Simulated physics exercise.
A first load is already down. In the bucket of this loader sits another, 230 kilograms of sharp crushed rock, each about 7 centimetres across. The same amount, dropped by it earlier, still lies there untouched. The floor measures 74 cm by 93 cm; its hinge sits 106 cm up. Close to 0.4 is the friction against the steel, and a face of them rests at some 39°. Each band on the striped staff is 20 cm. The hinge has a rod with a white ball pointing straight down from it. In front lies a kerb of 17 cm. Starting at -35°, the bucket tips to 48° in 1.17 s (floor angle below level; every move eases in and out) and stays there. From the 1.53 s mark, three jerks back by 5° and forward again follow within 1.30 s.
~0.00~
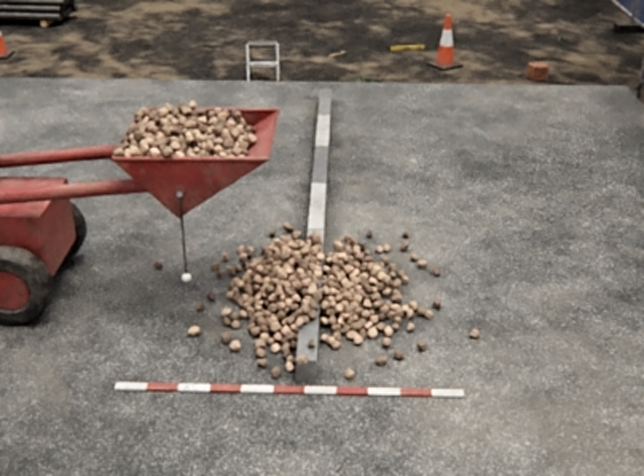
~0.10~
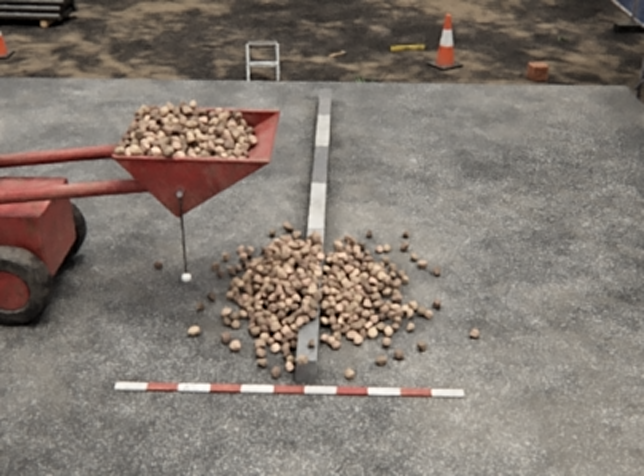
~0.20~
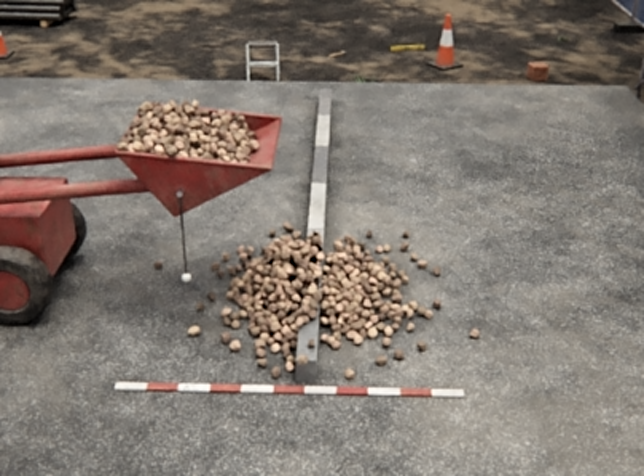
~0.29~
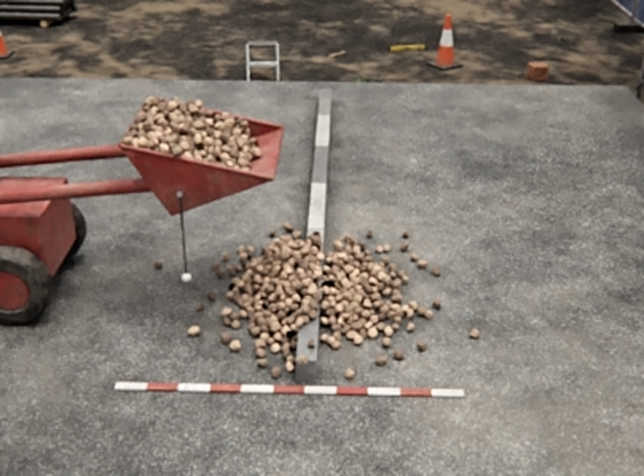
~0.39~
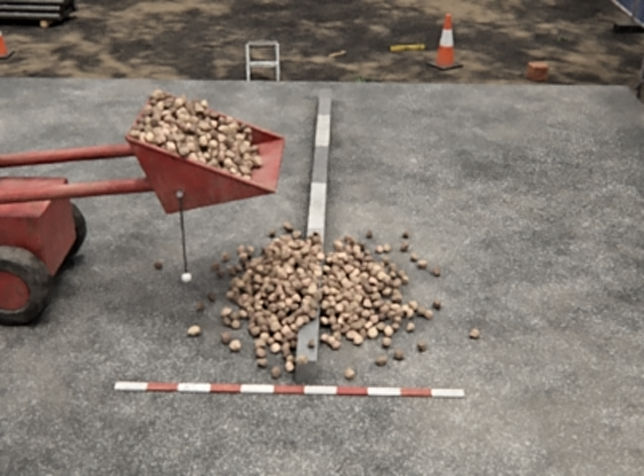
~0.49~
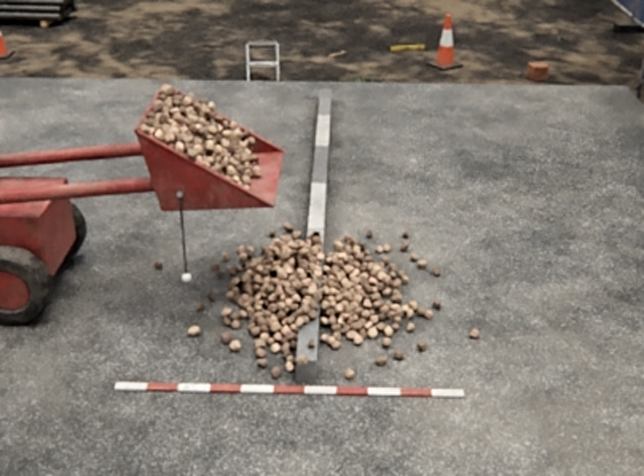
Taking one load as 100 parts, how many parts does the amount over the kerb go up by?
10 parts.
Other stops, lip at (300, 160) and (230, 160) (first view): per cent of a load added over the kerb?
About 40 per cent from the first spot and 0 per cent from the second.
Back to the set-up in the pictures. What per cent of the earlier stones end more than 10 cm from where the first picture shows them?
About 5 per cent.
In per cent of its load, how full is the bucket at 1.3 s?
It still holds about 30 per cent.
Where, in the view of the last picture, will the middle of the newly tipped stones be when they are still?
Their middle rests near (265, 275).
After 0.9 s the floor is at 35°; in per cent of one load, 99 in the bucket, 64 on this side of the kerb, 38 over the kerb; the foremost stones are at (432, 298).
After 1.3 s the floor is at 48°; in per cent of one load, 31 in the bucket, 131 on this side of the kerb, 38 over the kerb; the foremost stones are at (432, 298).
After 3.3 s the floor is at 48°; in per cent of one load, 0 in the bucket, 153 on this side of the kerb, 47 over the kerb; the foremost stones are at (432, 298).
After 5.7 s the floor is at 48°; in per cent of one load, 0 in the bucket, 153 on this side of the kerb, 47 over the kerb; the foremost stones are at (432, 298). Net gain over the kerb, 10.
